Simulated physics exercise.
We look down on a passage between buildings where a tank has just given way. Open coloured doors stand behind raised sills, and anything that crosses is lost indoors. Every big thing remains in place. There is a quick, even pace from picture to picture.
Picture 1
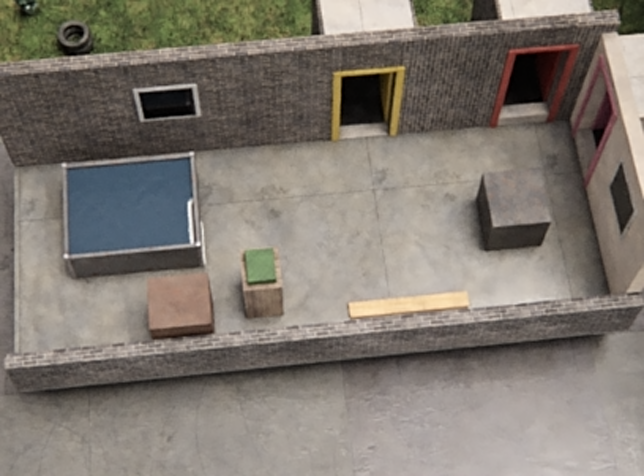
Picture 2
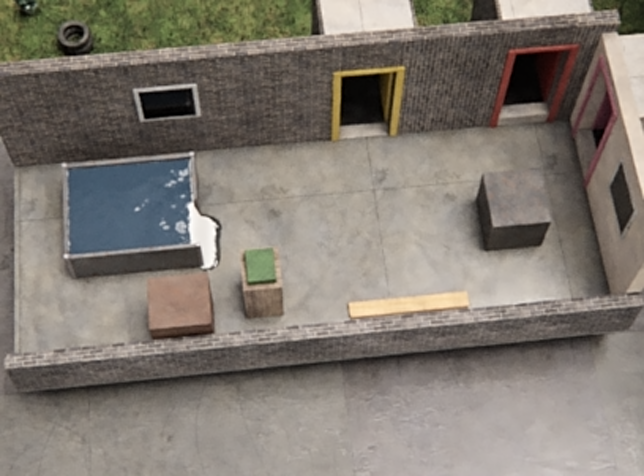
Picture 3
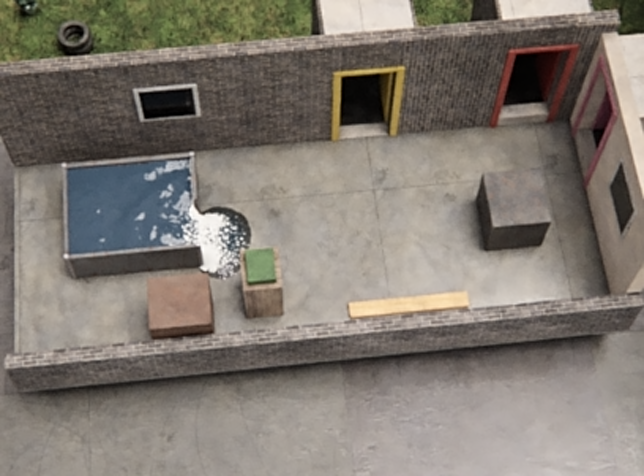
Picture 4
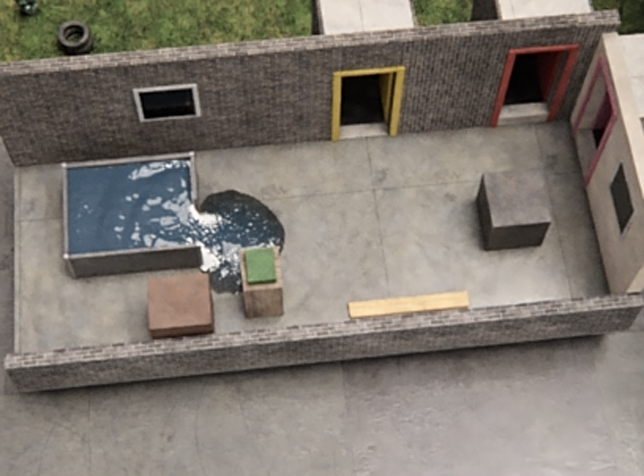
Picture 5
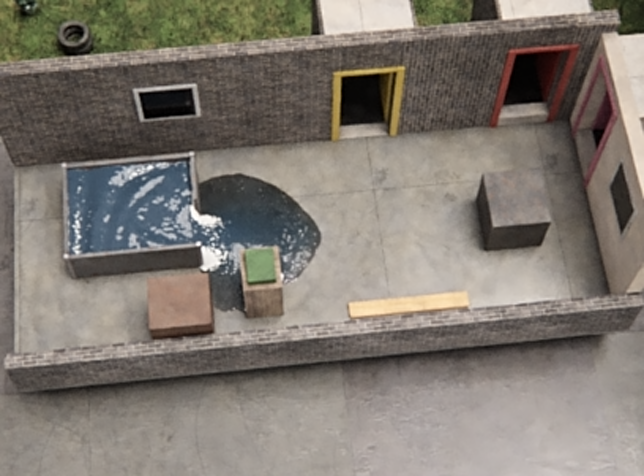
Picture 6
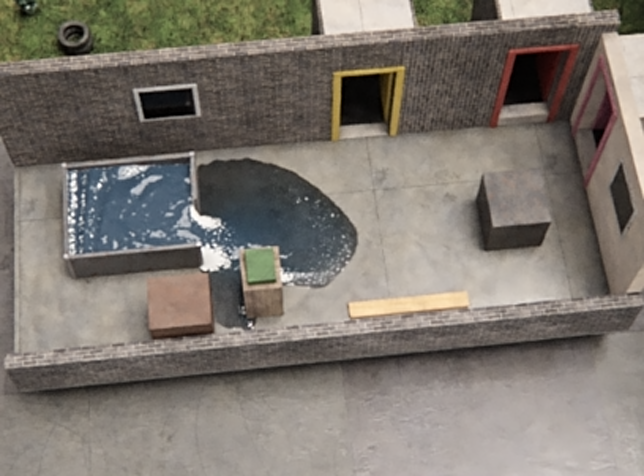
Water in the blue tank at the left of a walled passage sits still, then pours out through a gap in its right side. It spreads across the grey floor as a dark pool, flowing around the green-topped block and widening rightward to below the yellow doorway.
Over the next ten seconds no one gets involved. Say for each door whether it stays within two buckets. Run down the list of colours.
One by one: The red door will let through no more than two buckets, the pink door will let through no more than two buckets, the yellow door will let through over two buckets.
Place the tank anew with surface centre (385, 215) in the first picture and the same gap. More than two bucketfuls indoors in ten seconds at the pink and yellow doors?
The pink one gets little enough; the yellow one gets too much.
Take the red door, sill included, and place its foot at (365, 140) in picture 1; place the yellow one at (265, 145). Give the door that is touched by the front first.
Note: The one in red comes first.
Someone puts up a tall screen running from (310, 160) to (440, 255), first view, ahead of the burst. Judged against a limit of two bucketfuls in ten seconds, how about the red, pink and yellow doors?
As I see it, the red door keeps inside the limit, while the pink door keeps inside the limit and the yellow door breaks the limit.
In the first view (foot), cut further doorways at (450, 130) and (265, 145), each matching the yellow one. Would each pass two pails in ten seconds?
Exceeds it; stays within it.
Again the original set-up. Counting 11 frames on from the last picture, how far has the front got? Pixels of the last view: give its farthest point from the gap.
At roughly (579, 284).
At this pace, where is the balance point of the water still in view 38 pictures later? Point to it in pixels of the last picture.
Near (378, 229) in the last view.
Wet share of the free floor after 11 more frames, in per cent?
Roughly 55 %.
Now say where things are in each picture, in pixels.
In the first frame, the water tank at (131, 207) is whole and still.
In the second frame, water pours out at (198, 236) and has run to (209, 265).
In the third frame, water pours out at (198, 236) and has run to (246, 232).
In the fourth frame, water pours out at (198, 237) and has run to (279, 242).
In the fifth frame, the front is at (315, 239), out from the gap at (198, 236).
In the sixth frame, water pours out at (198, 236) and has run to (351, 242).
A moment on, water covers 40 % of the floor; the red door not reached, the pink door not reached, the yellow door wet at the sill, nothing in.
Next, water covers 55 % of the floor; the red door not reached, the pink door not reached, the yellow door under two buckets in.
Then, water covers 65 % of the floor; the red door wet at the sill, nothing in, the pink door wet at the sill, nothing in, the yellow door over two buckets in.
Later, water covers 70 % of the floor; the red door wet at the sill, nothing in, the pink door wet at the sill, nothing in, the yellow door over two buckets in.
In the end, water covers 75 % of the floor; the red door wet at the sill, nothing in, the pink door wet at the sill, nothing in, the yellow door over two buckets in.
